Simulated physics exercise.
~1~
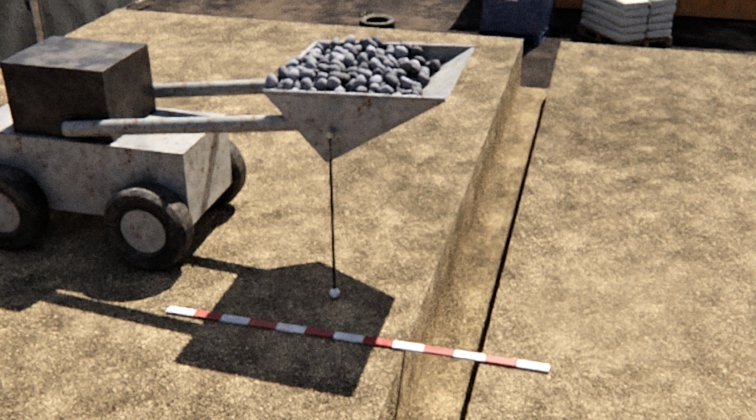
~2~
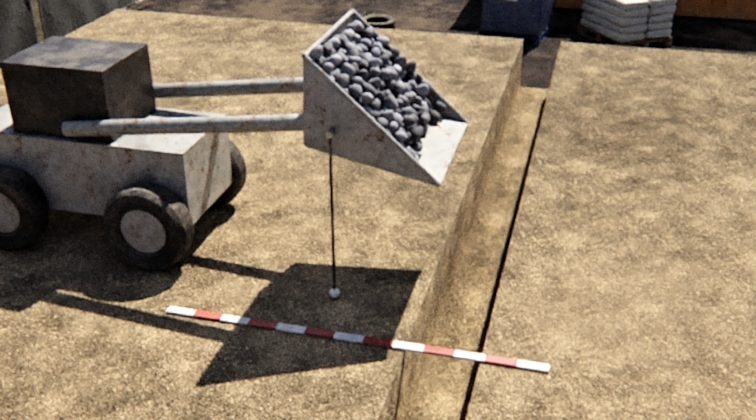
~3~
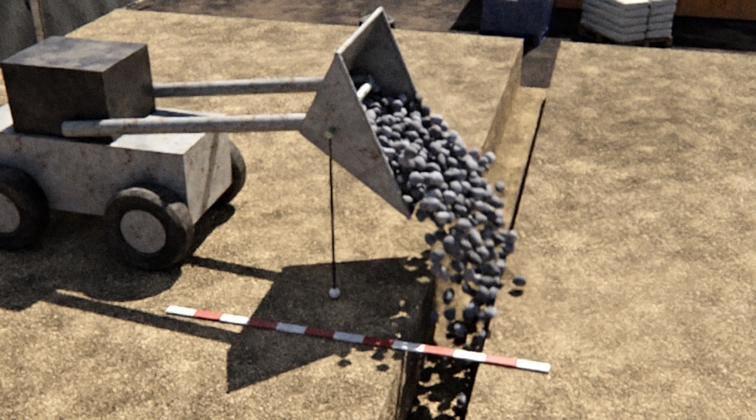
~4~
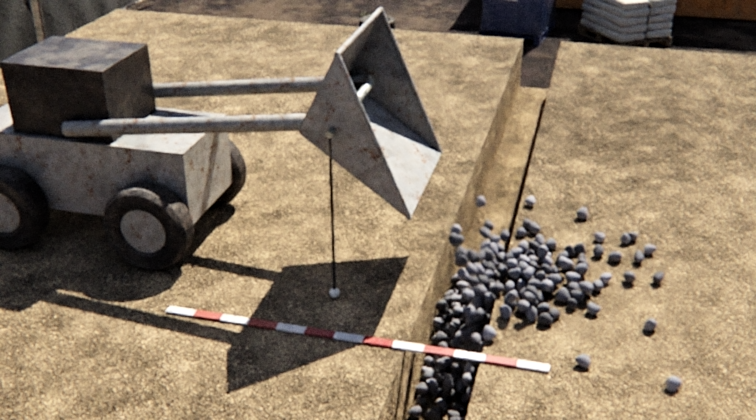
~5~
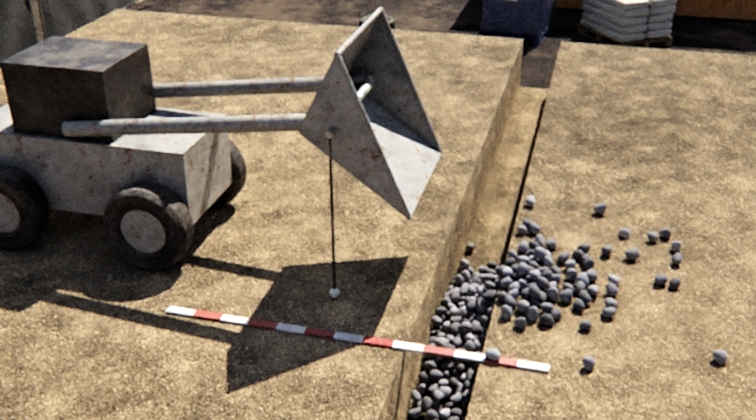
Loader bucket tipping forward and pouring grey cobbles into a trench, most settling inside and some scattering onto the far side.
